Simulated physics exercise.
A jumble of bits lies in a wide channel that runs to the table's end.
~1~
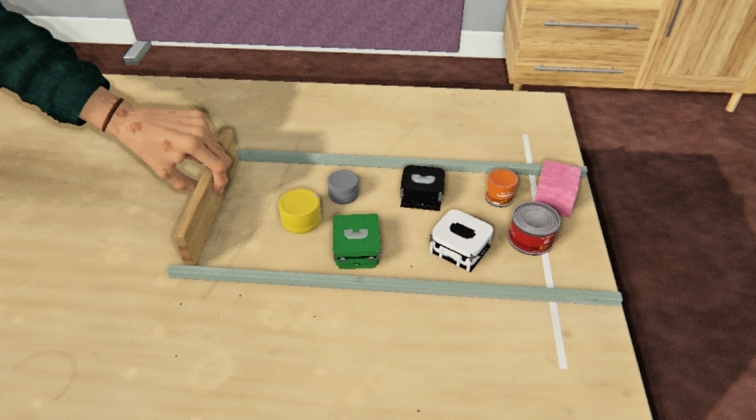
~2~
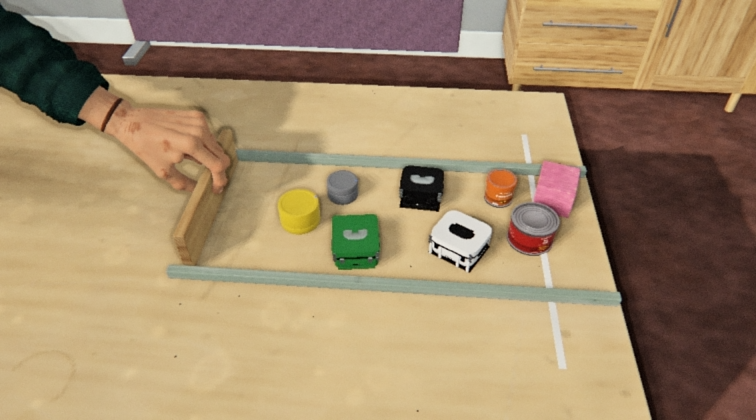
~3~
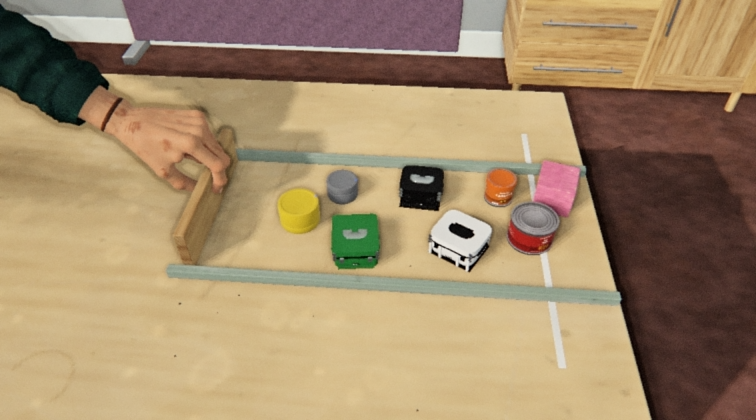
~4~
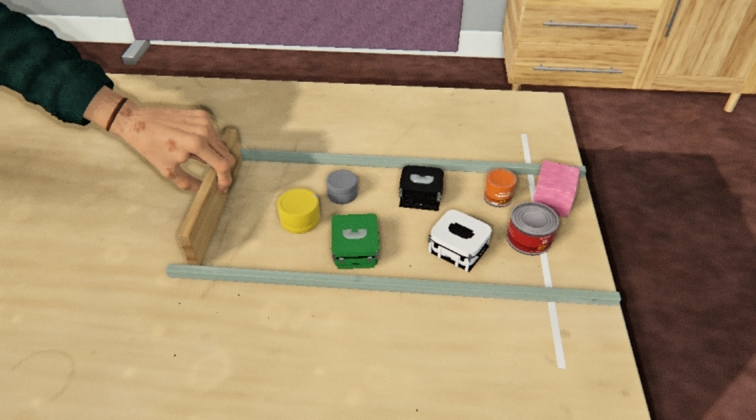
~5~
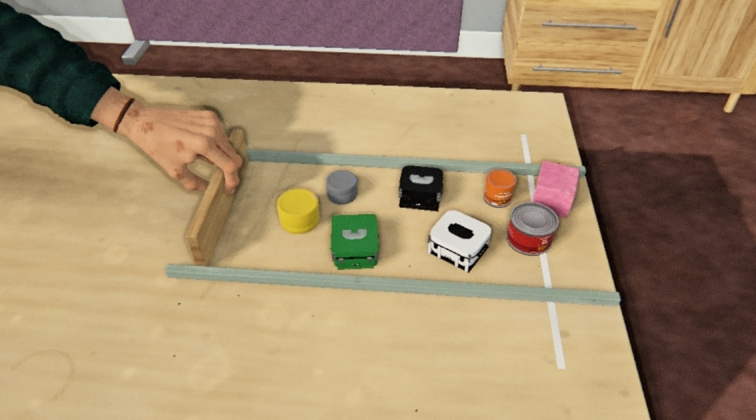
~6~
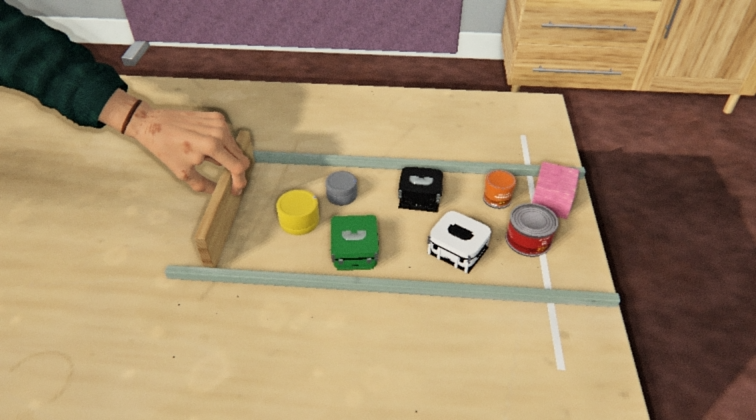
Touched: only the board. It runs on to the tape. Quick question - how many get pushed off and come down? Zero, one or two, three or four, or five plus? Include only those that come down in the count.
I expect that three or four will fail to stay on the table.
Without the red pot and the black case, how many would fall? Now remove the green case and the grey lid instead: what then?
Result: 1 in the first case, with 1 in the second.
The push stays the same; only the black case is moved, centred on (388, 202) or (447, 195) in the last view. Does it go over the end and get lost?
For the first start it holds its spot, and for the second it holds its spot.
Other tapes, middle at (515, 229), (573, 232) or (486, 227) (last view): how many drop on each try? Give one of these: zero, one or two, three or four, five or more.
Taking the tapes one after another, the count is either one or two, then five or more, then none.
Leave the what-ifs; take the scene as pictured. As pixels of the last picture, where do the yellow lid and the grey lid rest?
Answer: First (561, 225), after that (552, 201).
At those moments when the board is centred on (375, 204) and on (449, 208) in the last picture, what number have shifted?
Answer - first 4, then 8.
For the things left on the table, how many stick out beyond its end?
1.
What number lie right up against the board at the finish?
The figure is 3.
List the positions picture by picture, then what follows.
Pink block (557, 188); red pot (533, 228); orange pot (501, 188); board (210, 194); tape (541, 229), in the first picture.
Red pot (532, 229); black case (422, 188), in the second picture.
Orange pot (500, 188); green case (355, 242), in the third picture.
Pink block (555, 189); white case (460, 240), in the fourth picture.
Red pot (532, 229); yellow lid (299, 211), in the fifth picture.
Pink block (555, 190); red pot (531, 230); orange pot (499, 189); board (229, 196); tape (538, 230), in the sixth picture.
A little later, none off yet; pink block at rest near (555, 190); red pot at rest near (531, 230); orange pot at rest near (499, 189).
Next, none off yet; pink block moving near (563, 191); red pot shifted about its own width near (557, 224); orange pot shifted about its own width near (529, 187).
When it is over, the number that fall off is three or four; down, white case, orange pot, red pot and pink block.
